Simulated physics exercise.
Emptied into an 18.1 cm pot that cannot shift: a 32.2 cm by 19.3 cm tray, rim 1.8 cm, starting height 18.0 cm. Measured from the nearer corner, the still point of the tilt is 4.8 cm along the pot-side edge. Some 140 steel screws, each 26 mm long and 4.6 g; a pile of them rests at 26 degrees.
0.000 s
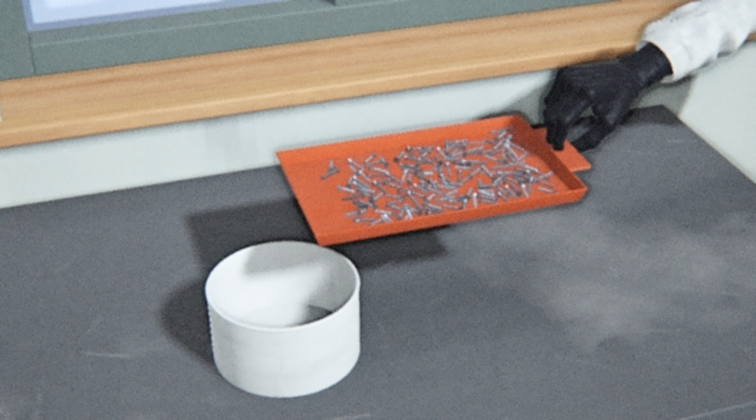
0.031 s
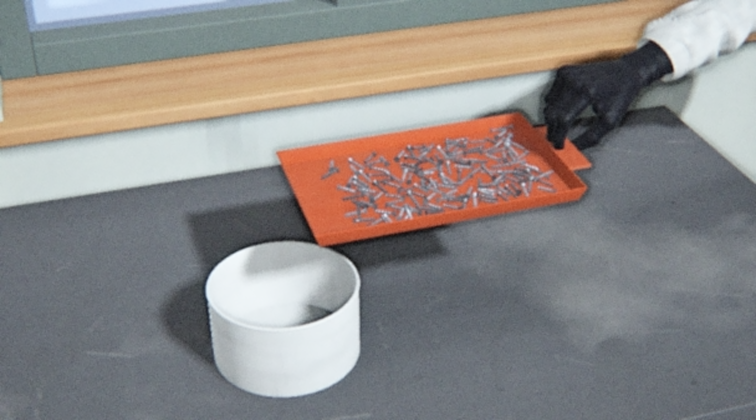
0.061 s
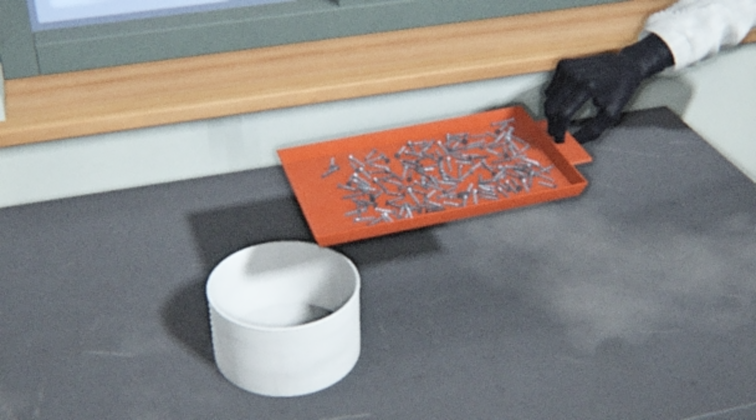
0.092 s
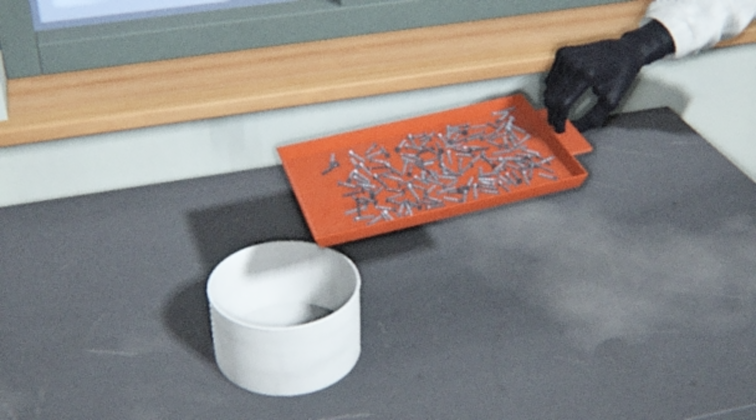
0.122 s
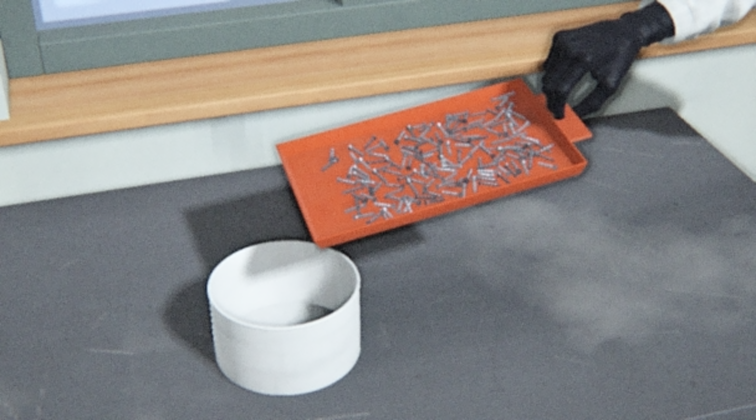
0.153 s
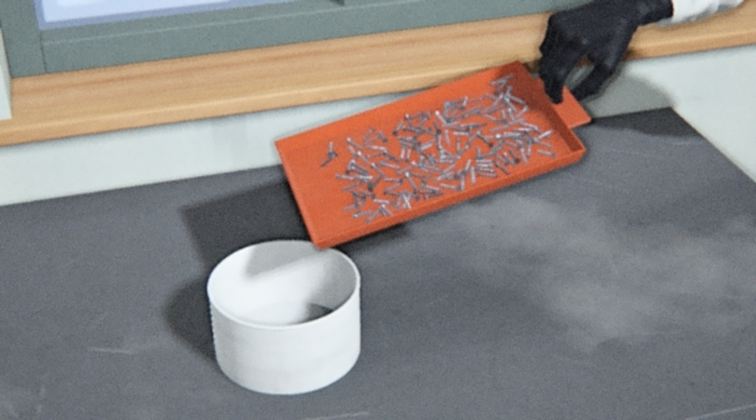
At first, a black-gloved hand holds an orange tray scattered with small metal screws almost level above a dark tabletop, behind a round white pot. The hand then slowly raises the tray's right end, slanting it moderately down toward the left, while the screws stay spread across it.
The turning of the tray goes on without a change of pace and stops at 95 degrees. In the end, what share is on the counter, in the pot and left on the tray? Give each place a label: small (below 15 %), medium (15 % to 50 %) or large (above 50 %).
Shares by place: Counter medium, pot large, tray small.
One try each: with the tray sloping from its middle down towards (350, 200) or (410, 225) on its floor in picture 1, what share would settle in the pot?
First try: Around 80 percent; second try: Around 25 percent.
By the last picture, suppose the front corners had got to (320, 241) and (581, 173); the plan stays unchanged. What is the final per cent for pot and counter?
Split: Pot = 25, counter = 75.
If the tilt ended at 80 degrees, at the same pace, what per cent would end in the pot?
That would give about 70 per cent.
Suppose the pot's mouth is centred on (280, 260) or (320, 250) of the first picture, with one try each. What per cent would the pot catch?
About 10 and 0 per cent.
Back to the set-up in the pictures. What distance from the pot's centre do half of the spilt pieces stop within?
Some 22 centimetres.
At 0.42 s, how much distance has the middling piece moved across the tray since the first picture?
It has moved some 5 cm from its start.
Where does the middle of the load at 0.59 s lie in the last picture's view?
Estimated centre of load: Around (316, 247).
Then, at 0.42 s, tilt 55 degrees; the tray holds 100 %, the pot 0 %.
Then, at 0.59 s, tilt 81 degrees; the tray holds 70 %, the pot 5 %.
Then, at 0.89 s, tilt 95 degrees; the tray holds 0 %, the pot 75 %.
At rest (2.1 s), counter 25 %, pot 75 %, tray 0 %.
